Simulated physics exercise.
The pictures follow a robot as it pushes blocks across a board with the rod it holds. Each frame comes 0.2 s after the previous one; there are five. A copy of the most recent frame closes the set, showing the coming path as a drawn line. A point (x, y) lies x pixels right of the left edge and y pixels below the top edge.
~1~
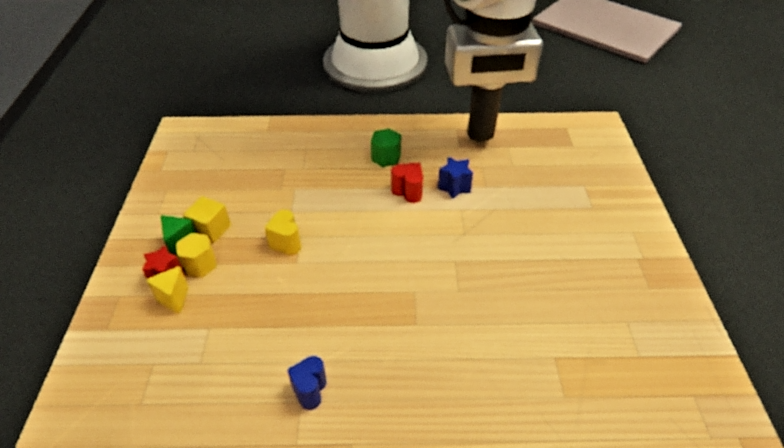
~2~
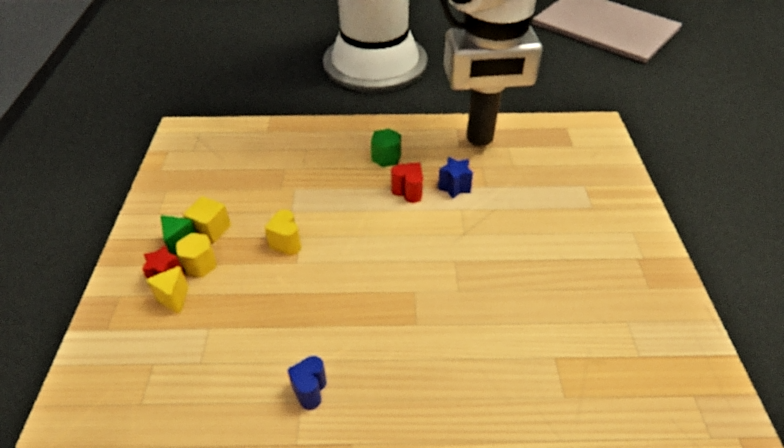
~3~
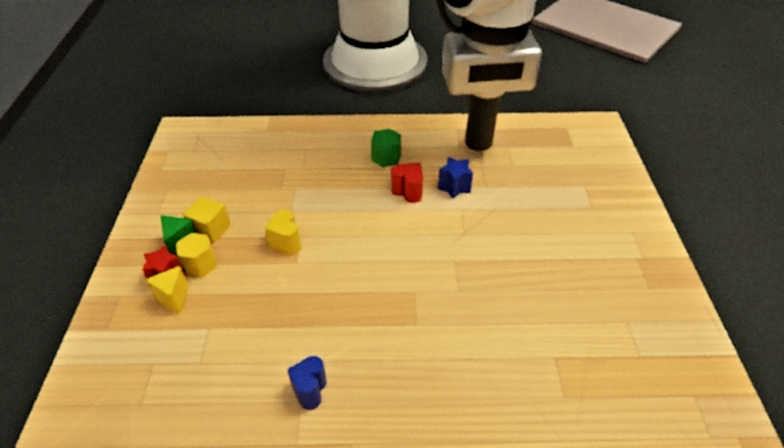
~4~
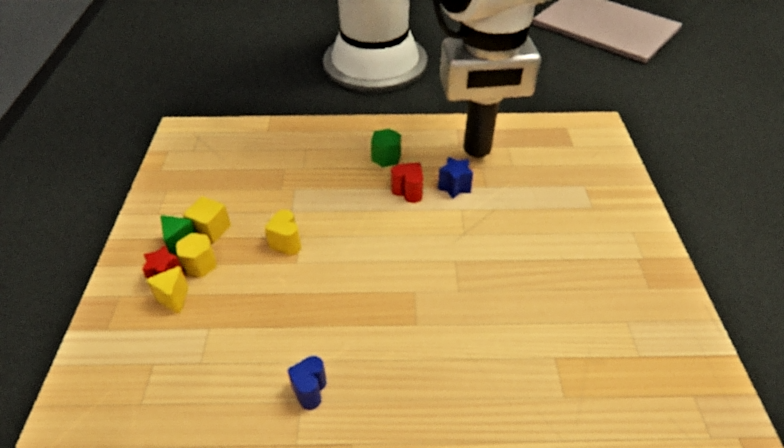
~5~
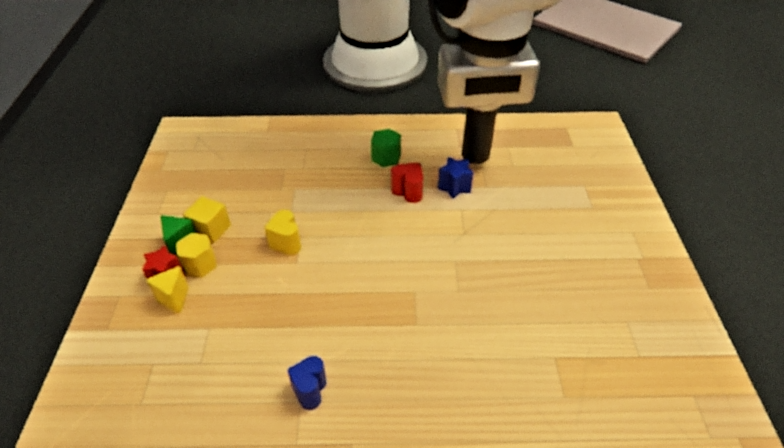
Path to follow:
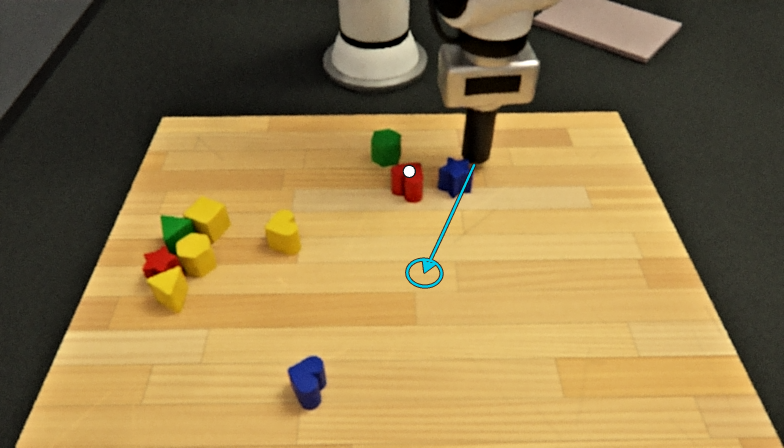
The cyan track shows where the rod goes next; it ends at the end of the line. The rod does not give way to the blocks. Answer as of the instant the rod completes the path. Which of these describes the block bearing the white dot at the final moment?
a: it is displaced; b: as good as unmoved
b: As good as unmoved.
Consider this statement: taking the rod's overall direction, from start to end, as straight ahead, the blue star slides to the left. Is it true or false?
False.
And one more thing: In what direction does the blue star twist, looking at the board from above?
Clockwise, looking down.
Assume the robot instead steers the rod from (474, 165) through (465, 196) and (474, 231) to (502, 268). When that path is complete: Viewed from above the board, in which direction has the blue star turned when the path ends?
From overhead, the rotation is clockwise.
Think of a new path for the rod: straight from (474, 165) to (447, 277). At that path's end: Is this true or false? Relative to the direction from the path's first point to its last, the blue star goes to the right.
My answer: True.
Path on the board, from (474, 165) to (424, 273); the dot is on the red heart.
On the path given first. One third of the way, rod (461, 187); blue star (439, 187), turned 50° clockwise.
Two thirds of the way, rod (444, 223); blue star (418, 202), turned 105° clockwise.
At the end, rod (425, 263); red heart in place; blue star (418, 202), turned 115° clockwise.
